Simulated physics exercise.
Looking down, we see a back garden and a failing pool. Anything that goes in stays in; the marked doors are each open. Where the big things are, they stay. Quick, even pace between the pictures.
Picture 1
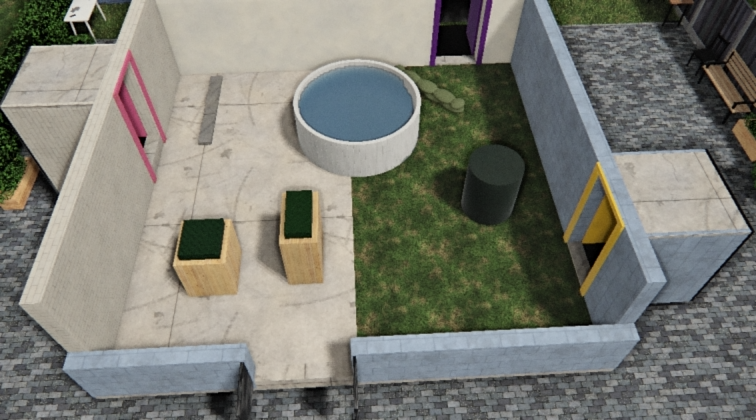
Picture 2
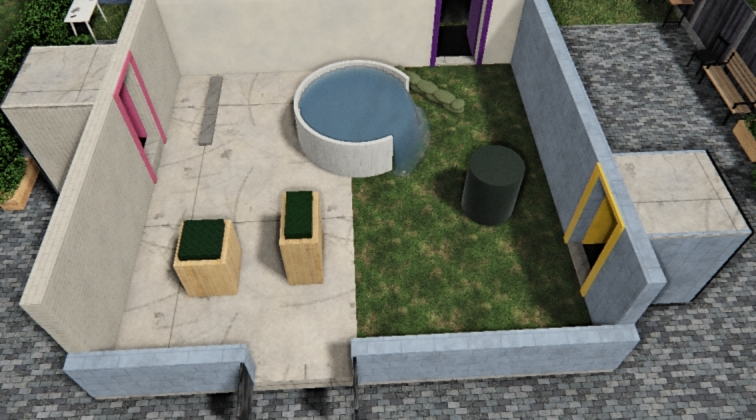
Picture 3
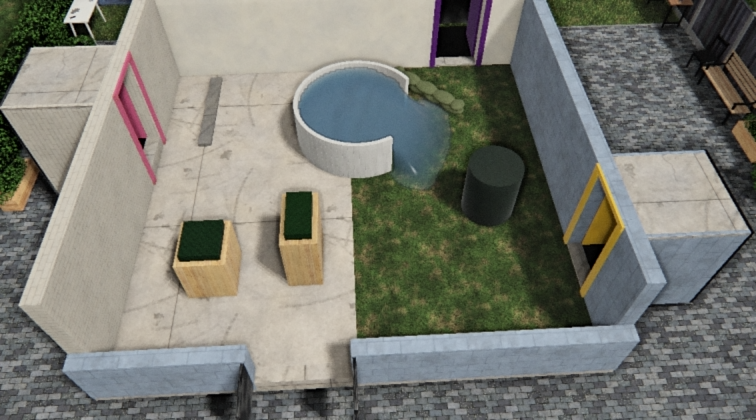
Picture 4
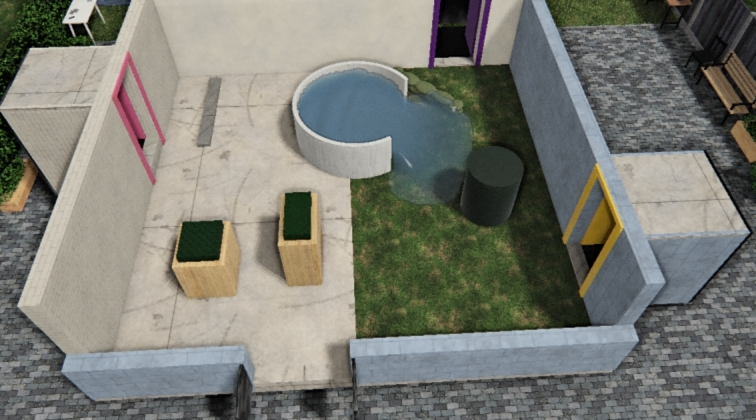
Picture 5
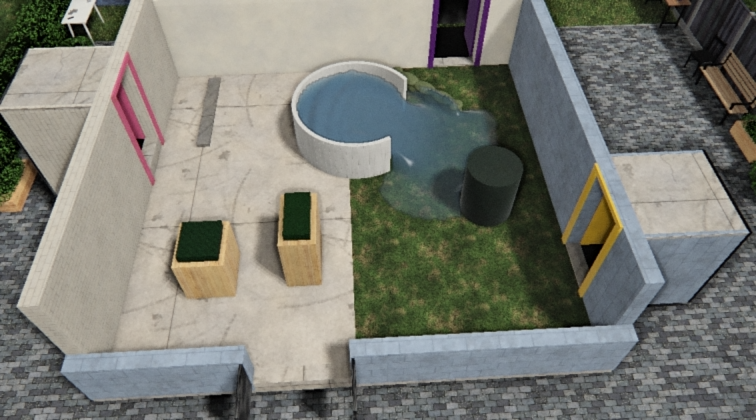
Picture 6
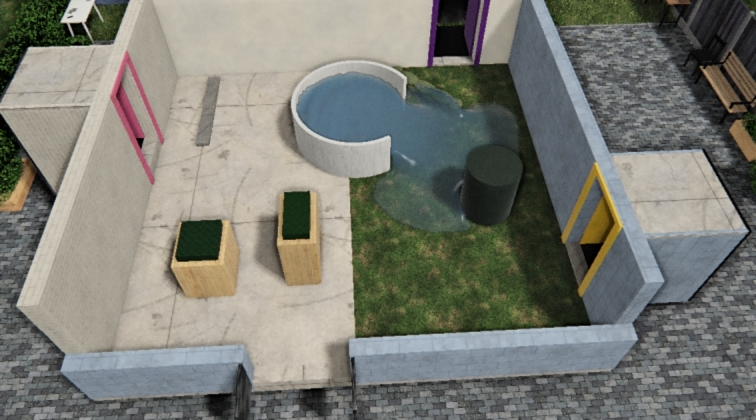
At first, a round pool of still water stands in a walled back garden, half paving and half grass. Then a section of its right side is gone, and water pours through the gap onto the lawn, spreading past the plants and around the dark green cylinder.
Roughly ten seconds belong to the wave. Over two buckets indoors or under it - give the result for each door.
One by one: The pink door counts as not over; the purple door counts as over; the yellow door counts as over.
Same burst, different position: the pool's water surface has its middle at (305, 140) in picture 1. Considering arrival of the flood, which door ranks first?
I'd go with the yellow door.
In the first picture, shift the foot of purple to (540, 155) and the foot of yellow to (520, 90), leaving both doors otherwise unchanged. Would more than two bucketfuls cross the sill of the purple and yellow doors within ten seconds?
Note: Purple door breaks the limit; yellow door breaks the limit.
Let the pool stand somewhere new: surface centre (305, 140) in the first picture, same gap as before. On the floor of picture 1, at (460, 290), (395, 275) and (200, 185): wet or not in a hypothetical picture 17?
Result: Inundated; inundated; spared.
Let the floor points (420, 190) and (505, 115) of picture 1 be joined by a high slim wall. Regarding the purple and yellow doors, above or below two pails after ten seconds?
Purple door: Swamped; yellow door: Spared.
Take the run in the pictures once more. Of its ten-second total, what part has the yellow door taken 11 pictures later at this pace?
Near 0 %, I'd say.
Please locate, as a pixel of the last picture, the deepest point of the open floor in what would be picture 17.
Somewhere around pixel (530, 152).
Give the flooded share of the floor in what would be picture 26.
It comes out near 50 percent.
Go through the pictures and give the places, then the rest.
In the first frame, still water in the round pool at (357, 102).
In the second frame, the front is at a hidden place, out from the gap at (414, 131).
In the third frame, the front is at (429, 101), out from the gap at (414, 133).
In the fourth frame, water pours out at (413, 135) and has run to (447, 199).
In the fifth frame, water pours out at (412, 136) and has run to (460, 214).
In the sixth frame, water pours out at (412, 135) and has run to (466, 227).
A moment on, water covers 25 % of the floor; the pink door not reached, the purple door not reached, the yellow door not reached.
Next, water covers 35 % of the floor; the pink door not reached, the purple door not reached, the yellow door wet at the sill, nothing in.
Then, water covers 50 % of the floor; the pink door not reached, the purple door over two buckets in, the yellow door under two buckets in.
Later, water covers 70 % of the floor; the pink door not reached, the purple door far over two buckets in, the yellow door over two buckets in.
In the end, water covers 90 % of the floor; the pink door not reached, the purple door far over two buckets in, the yellow door far over two buckets in.
